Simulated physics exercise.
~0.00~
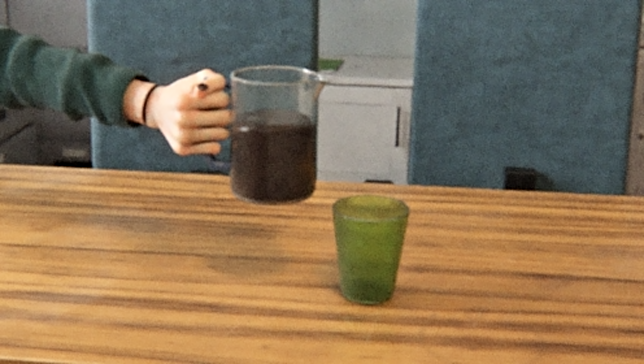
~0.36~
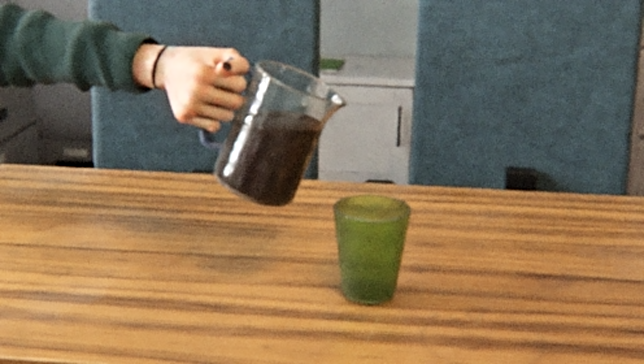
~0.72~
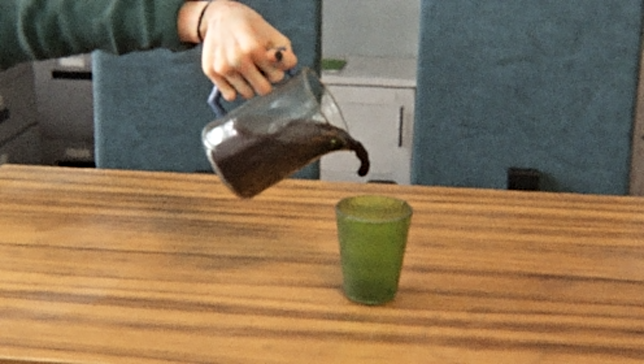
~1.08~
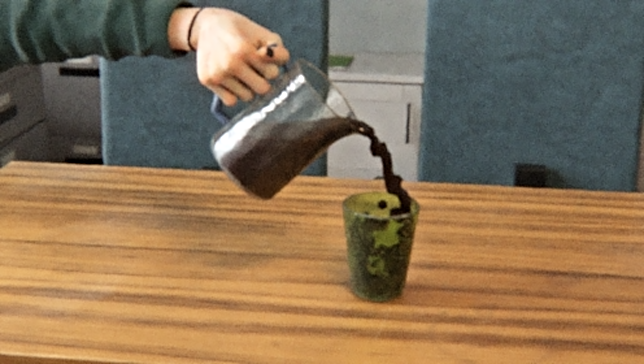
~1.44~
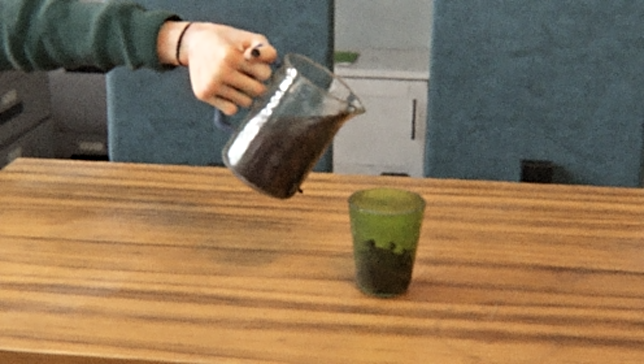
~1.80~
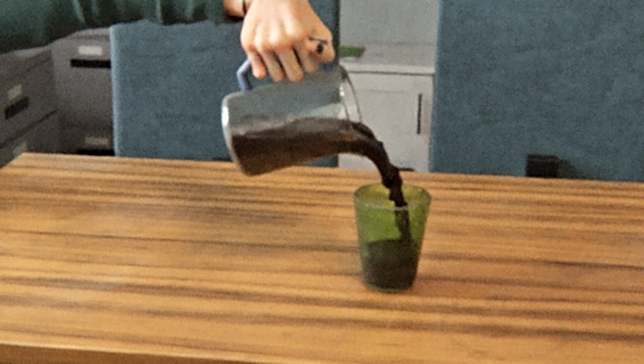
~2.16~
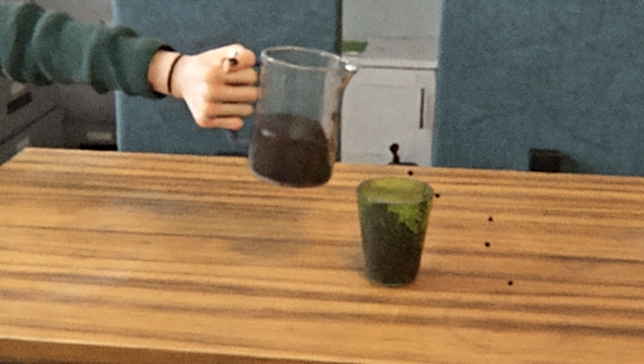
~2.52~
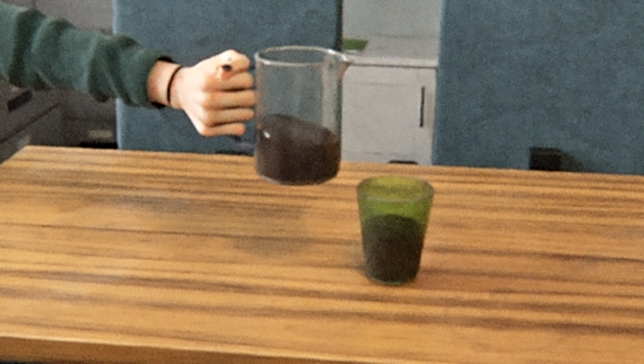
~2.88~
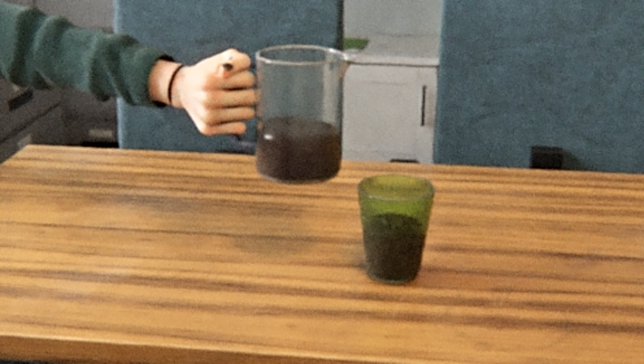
A hand tips a glass jug twice, pouring dark coffee into a green glass, splashing drops.
